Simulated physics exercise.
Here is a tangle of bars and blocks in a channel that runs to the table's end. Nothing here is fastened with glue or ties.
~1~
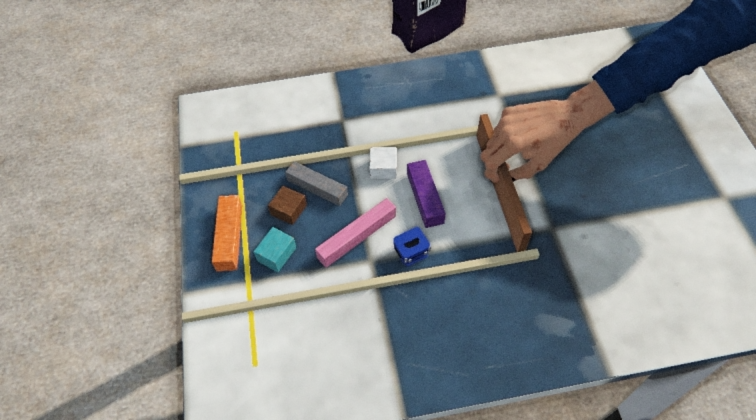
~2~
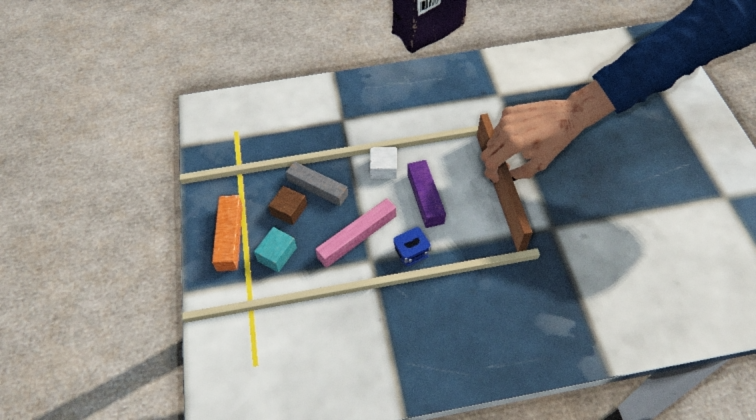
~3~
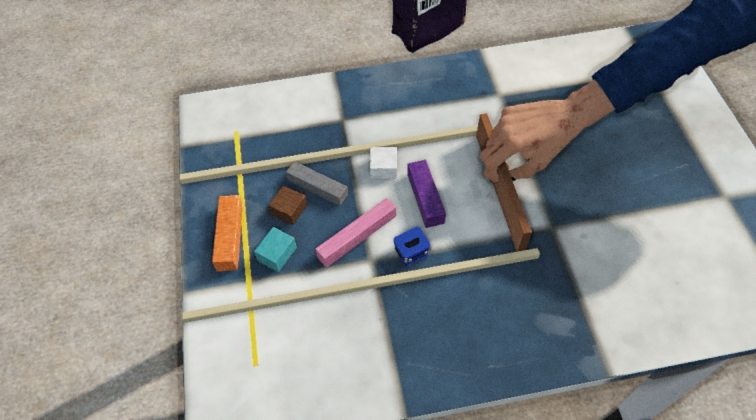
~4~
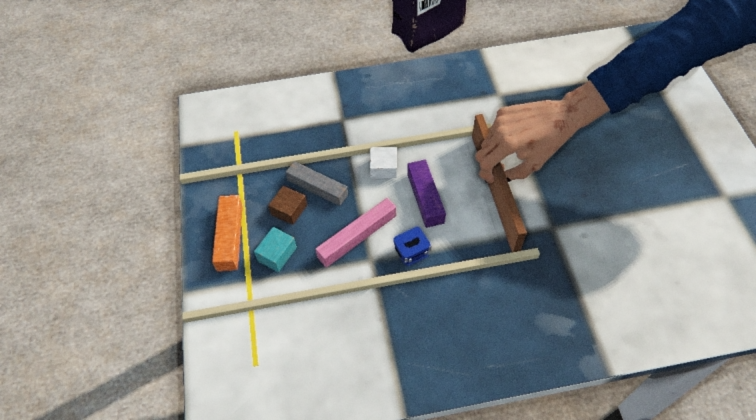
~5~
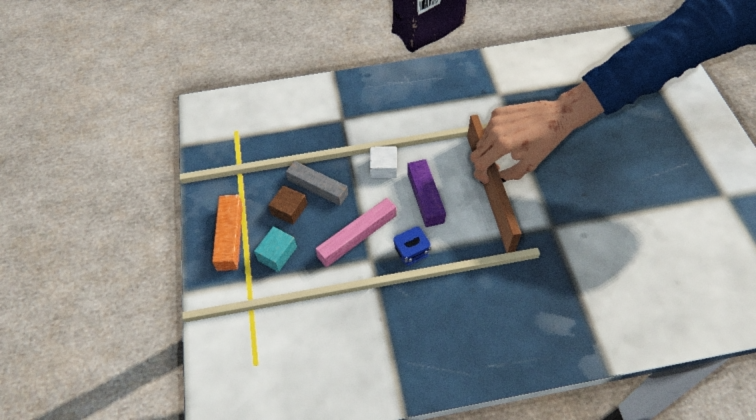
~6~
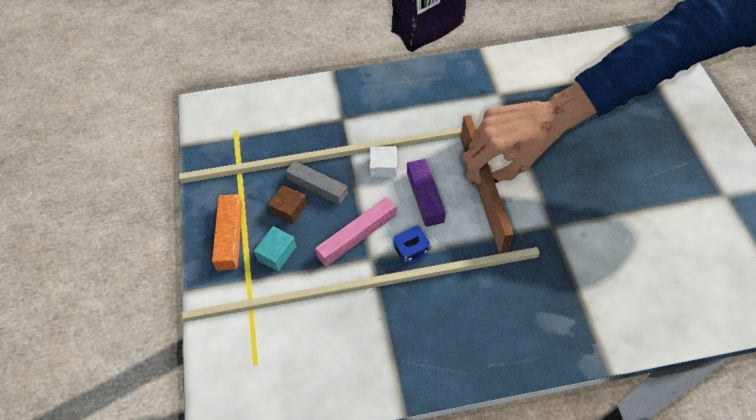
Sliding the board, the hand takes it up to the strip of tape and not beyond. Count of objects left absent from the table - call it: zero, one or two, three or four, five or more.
My call is one or two.
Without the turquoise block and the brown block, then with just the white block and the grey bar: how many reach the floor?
Falls come to 0 the first time and 1 the other time.
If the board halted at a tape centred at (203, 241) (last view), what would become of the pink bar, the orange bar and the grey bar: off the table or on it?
Lab note - pink bar toppled, orange bar toppled, grey bar toppled.
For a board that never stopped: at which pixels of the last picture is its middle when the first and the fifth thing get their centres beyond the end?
Pixels in order: Roughly (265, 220), roughly (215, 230).
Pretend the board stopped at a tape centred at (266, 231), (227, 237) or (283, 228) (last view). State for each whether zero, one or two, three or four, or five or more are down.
Taken in the order given: None, 3 or 4, not one.
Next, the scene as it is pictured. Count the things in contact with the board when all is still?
That comes to 3.
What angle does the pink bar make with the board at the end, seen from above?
It is near 10° out of line.
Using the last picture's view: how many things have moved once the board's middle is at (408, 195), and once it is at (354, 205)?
Tally: First 4; then 5.
Early on, none off yet; orange bar at rest near (228, 232); turquoise block at rest near (276, 249); brown block at rest near (288, 204).
A while later, none off yet; orange bar at rest near (228, 232); turquoise block travelled a little near (263, 250); brown block travelled about its own width near (261, 214).
Finally, the number that fall off is one or two; lost, orange bar.
